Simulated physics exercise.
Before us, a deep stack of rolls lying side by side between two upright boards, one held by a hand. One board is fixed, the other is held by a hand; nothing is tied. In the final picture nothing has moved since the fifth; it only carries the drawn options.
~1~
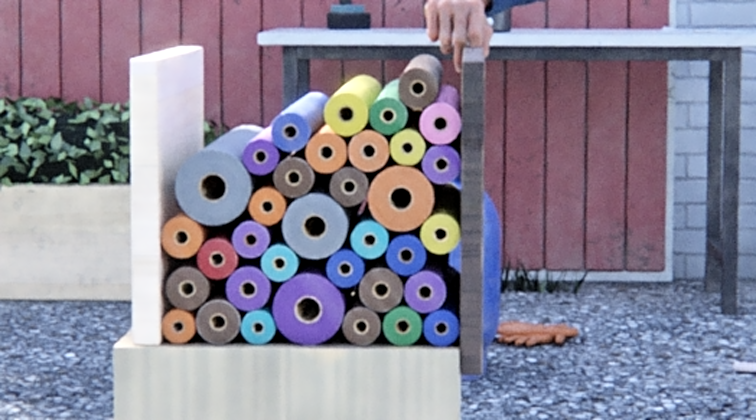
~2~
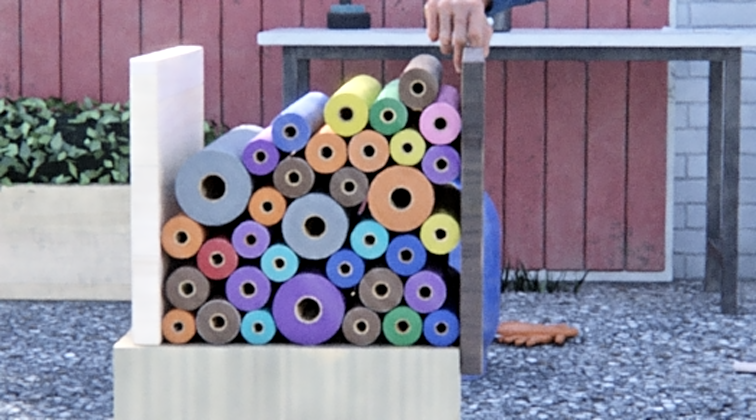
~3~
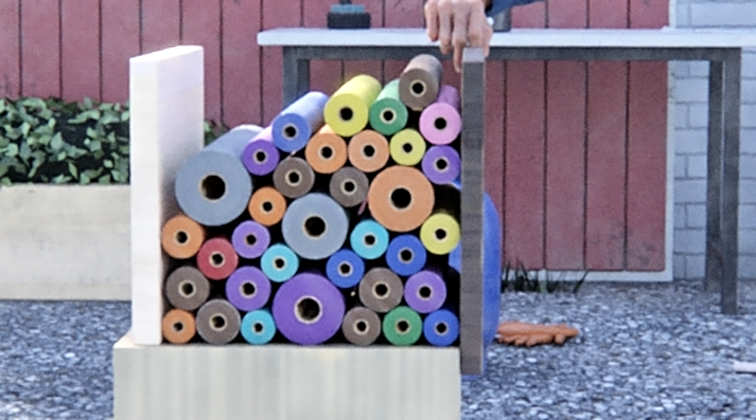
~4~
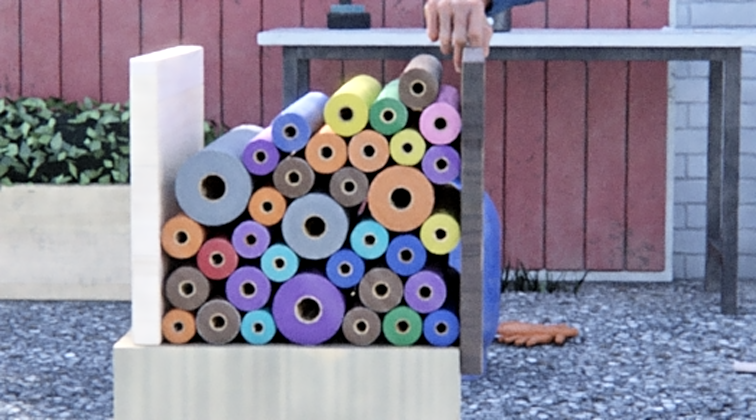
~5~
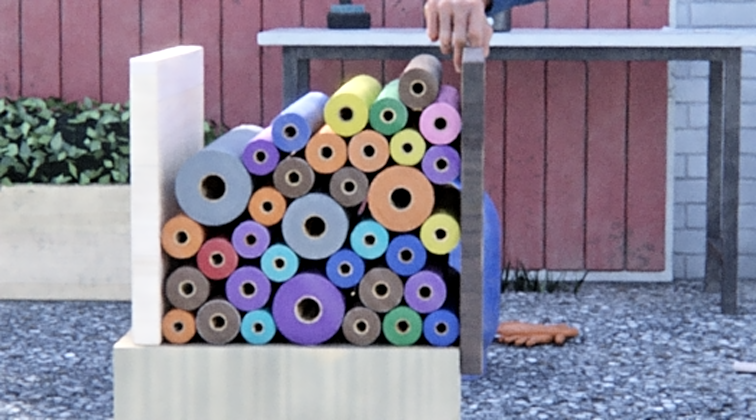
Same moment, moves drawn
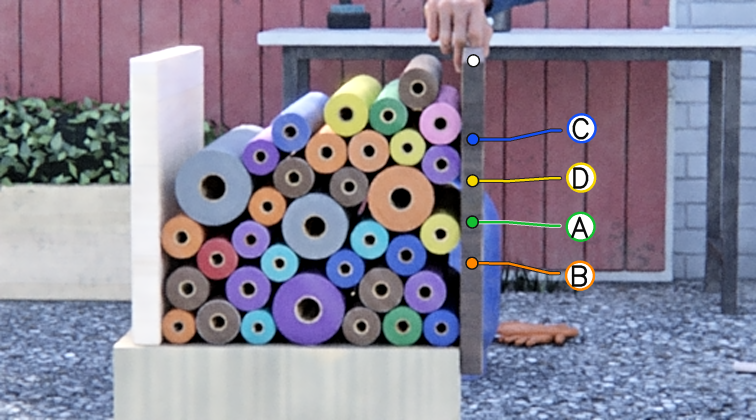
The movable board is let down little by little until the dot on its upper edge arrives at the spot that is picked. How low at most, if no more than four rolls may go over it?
Lower it to A and no more.
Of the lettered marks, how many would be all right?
The number is three.
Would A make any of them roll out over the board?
Yes, at A.
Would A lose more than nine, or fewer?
At A, fewer than nine.
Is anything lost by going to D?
Yes.
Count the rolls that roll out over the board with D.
It comes to one.
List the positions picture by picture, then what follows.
The first picture shows a grey roll (315, 226); an orange roll (182, 237); an orange roll (369, 150).
The second picture shows an orange roll (369, 150); a green roll (388, 116).
The third picture shows side board (473, 196).
The fourth picture shows a green roll (403, 326); a purple roll (249, 289).
The fifth picture shows a grey roll (315, 226); an orange roll (182, 237); an orange roll (369, 150).
On the copy, A at (472, 222); B at (472, 264); C at (473, 139); D at (473, 181); the white dot at (474, 61).
On A. First, top of the board (461, 135).
Then, top of the board (461, 218).
Finally, top of the board (461, 221), four out over the board.
By contrast, B more than four out over the board; C none out over the board; D one out over the board.
